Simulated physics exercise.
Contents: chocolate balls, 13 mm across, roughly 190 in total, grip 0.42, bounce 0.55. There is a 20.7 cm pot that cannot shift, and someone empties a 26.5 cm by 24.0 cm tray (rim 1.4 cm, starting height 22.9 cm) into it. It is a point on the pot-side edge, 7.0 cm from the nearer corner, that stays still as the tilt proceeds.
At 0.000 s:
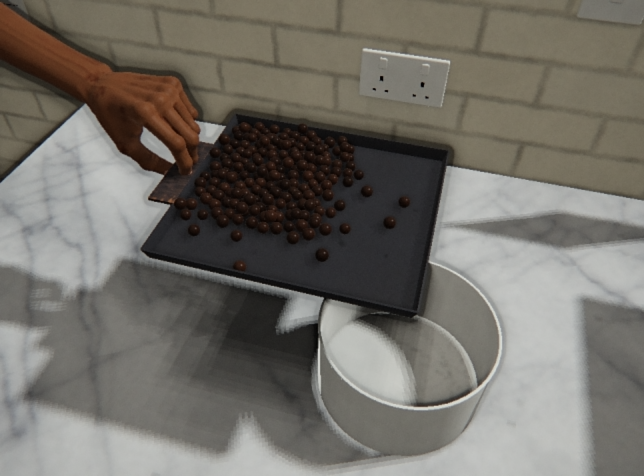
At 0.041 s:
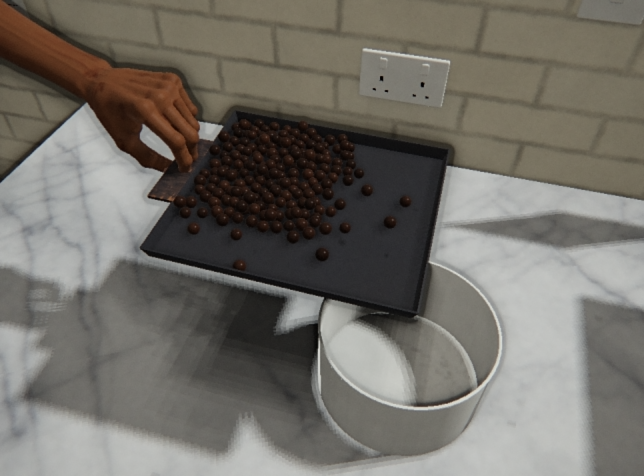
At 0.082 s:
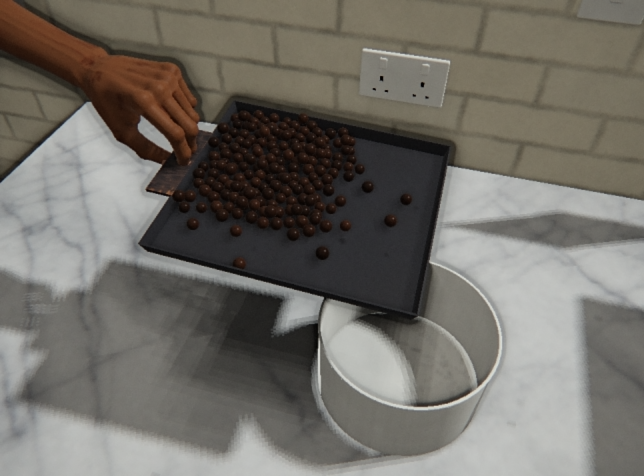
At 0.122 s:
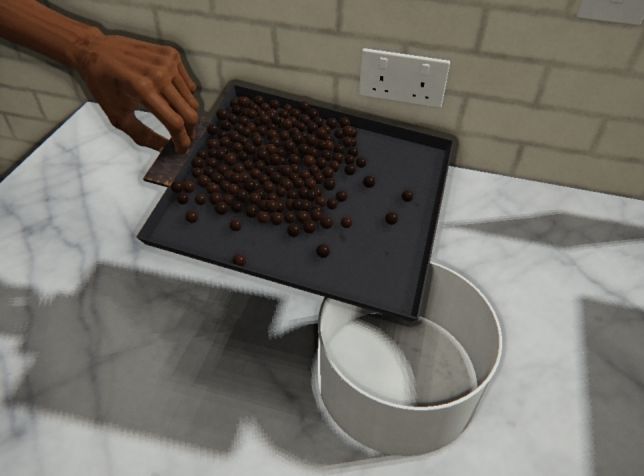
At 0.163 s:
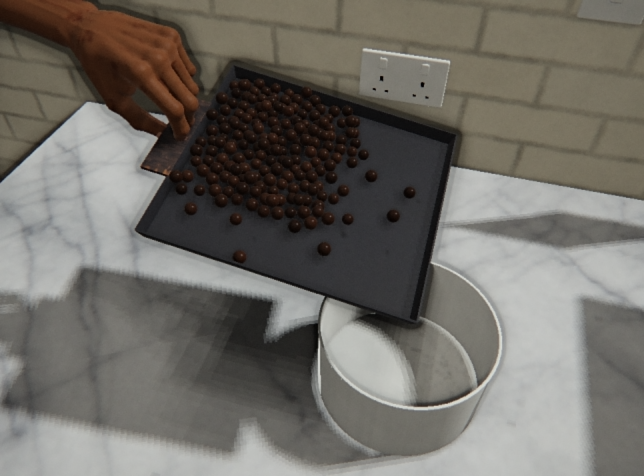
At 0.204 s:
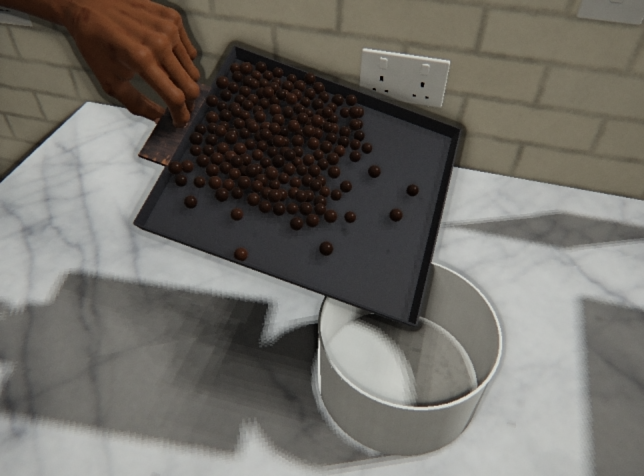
The video shows a hand at the left edge of a dark tray scattered with small brown balls, steadily raising that side so the tray tilts toward a round, pale pot on a marble countertop.
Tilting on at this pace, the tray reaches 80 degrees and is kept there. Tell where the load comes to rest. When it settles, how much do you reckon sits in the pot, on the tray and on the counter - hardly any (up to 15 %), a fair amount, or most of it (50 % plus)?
I reckon pot: A fair amount; tray: Hardly any; counter: Most of it.
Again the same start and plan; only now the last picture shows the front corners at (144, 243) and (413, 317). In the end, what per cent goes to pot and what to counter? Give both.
Per cent by place - pot 55, counter 45.
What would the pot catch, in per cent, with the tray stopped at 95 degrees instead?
I'd say close to 40 percent.
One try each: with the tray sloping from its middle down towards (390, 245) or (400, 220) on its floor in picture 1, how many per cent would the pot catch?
Near 45 and 30 percent, in that order.
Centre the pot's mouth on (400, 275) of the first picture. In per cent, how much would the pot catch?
Roughly 0 per cent.
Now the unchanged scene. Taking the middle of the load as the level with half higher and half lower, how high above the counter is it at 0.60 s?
Median height: Approx. 24 cm.
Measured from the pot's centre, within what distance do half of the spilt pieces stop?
About 34 centimetres.
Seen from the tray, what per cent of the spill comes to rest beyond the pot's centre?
I'd put it close to 90 per cent.
Then, at 0.44 s, tilt 50 degrees; the tray holds 100 %, the pot 0 %.
After 0.60 s, tilt 71 degrees; the tray holds 80 %, the pot 0 %.
Then, at 0.88 s, tilt 80 degrees; the tray holds 5 %, the pot 35 %.
At rest (2.4 s), pot 40 %, tray 0 %, counter 60 %.
